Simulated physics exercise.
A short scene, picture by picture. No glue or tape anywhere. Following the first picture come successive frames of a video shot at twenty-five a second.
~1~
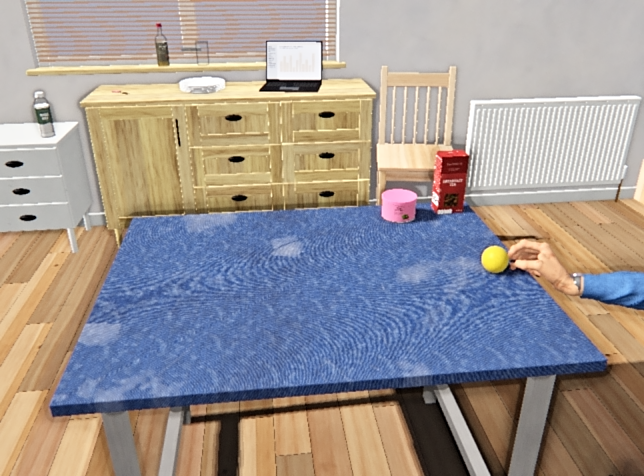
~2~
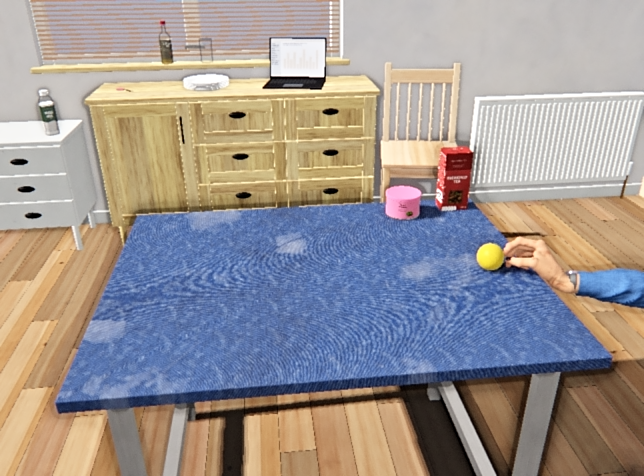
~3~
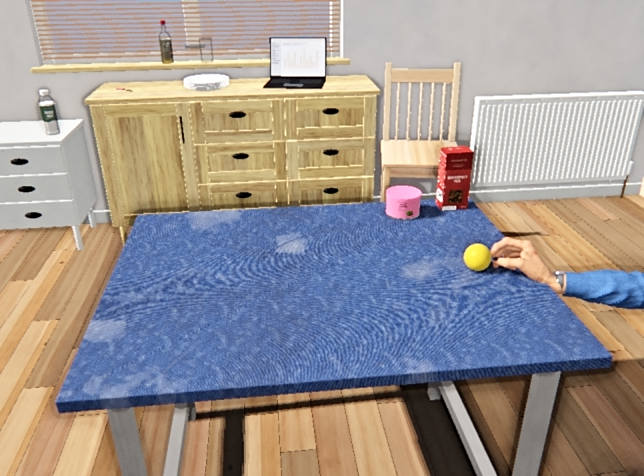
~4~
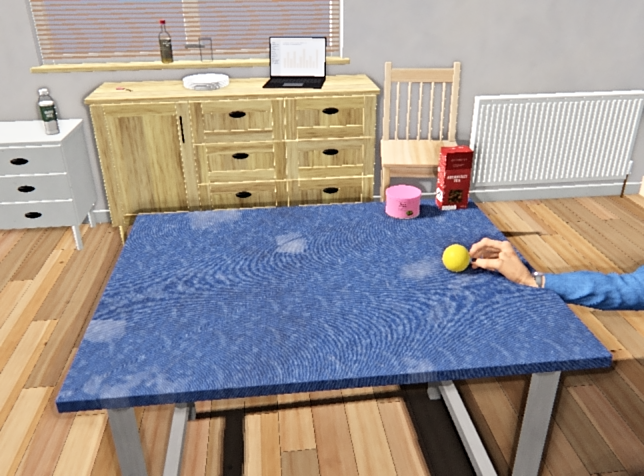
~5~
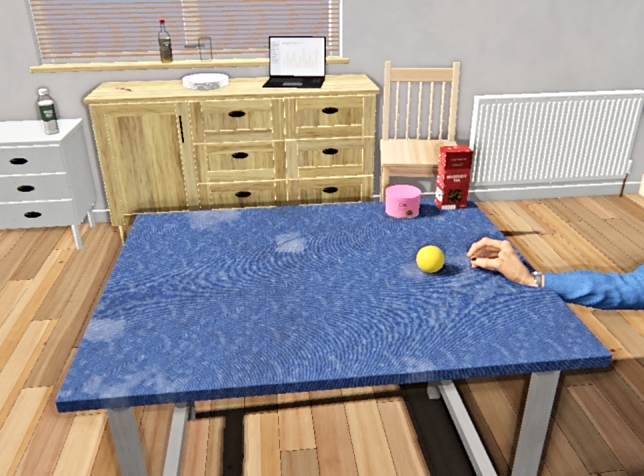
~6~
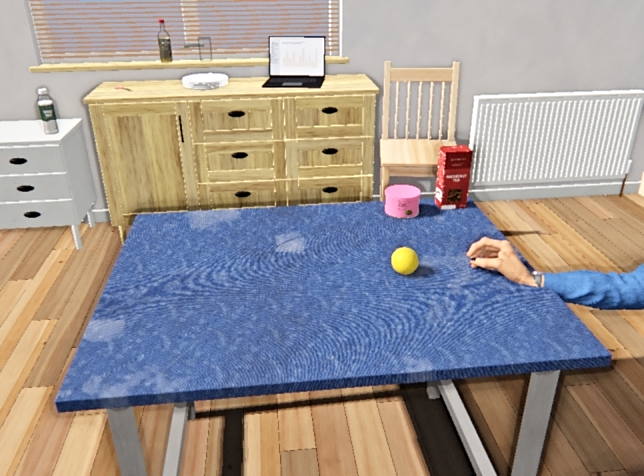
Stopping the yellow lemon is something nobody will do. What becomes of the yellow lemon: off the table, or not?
Looks like it ends up off the table, then.
Then, 0.20 s later than the last frame, yellow lemon moved well along near (281, 269).
Then, 0.50 s later than the last frame, yellow lemon moved well along near (102, 281).
Then, 0.70 s later than the last frame, yellow lemon now off the table.
Then, 1.00 s later than the last frame, things are still on the move.
When it is over, off the table, yellow lemon.
